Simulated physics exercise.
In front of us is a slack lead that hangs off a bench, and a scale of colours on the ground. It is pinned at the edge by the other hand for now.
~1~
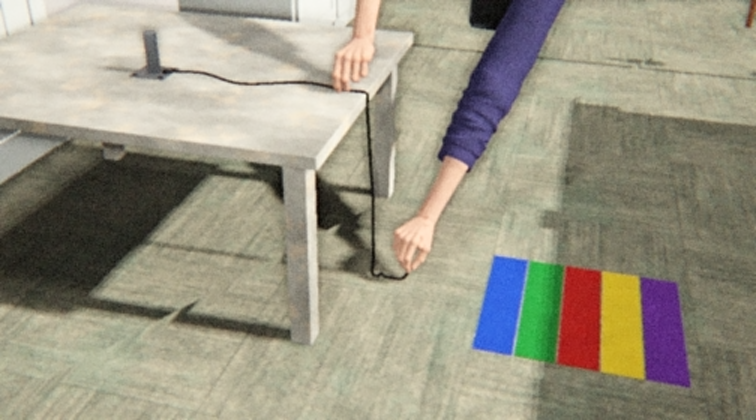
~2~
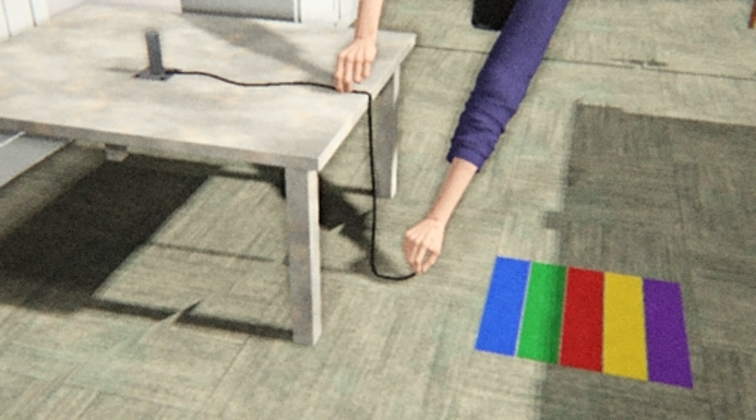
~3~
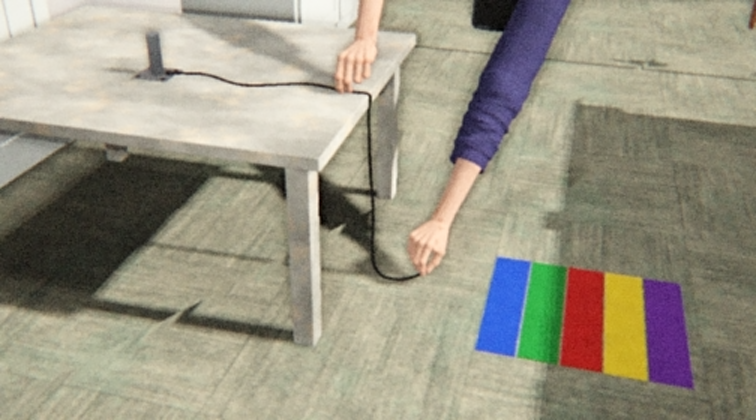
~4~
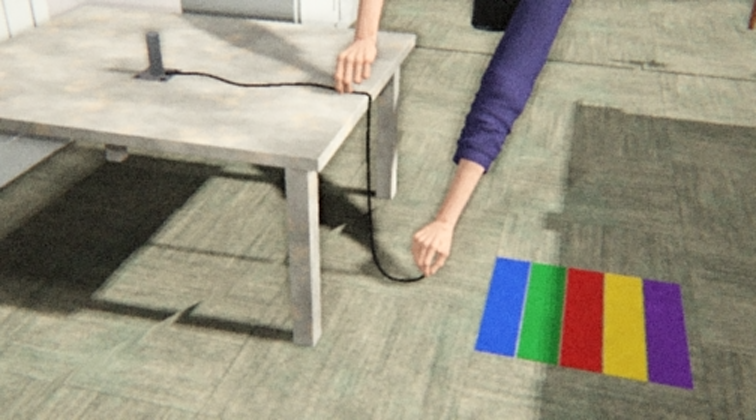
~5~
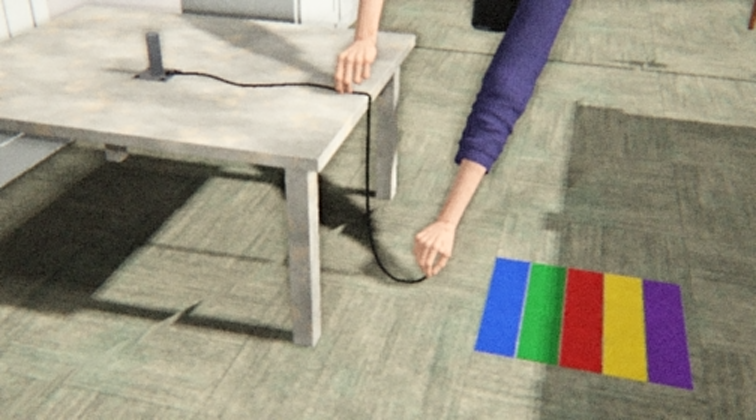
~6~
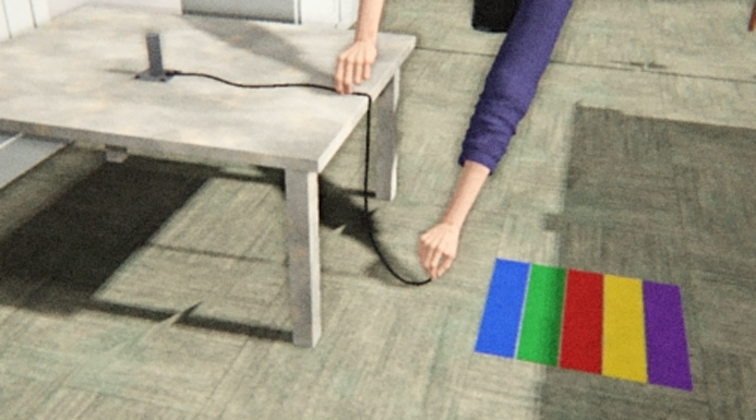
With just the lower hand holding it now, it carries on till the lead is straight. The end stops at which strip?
At the green strip.
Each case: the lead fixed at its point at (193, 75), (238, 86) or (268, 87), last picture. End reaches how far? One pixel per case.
Expect roughly (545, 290) for the first, (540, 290) for the second and (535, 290) for the third.
A little later, end near (480, 282); short of the strips.
Next, end near (521, 289); over blue.
When it is tight, end near (546, 293); over green. It gets as far as the green strip.
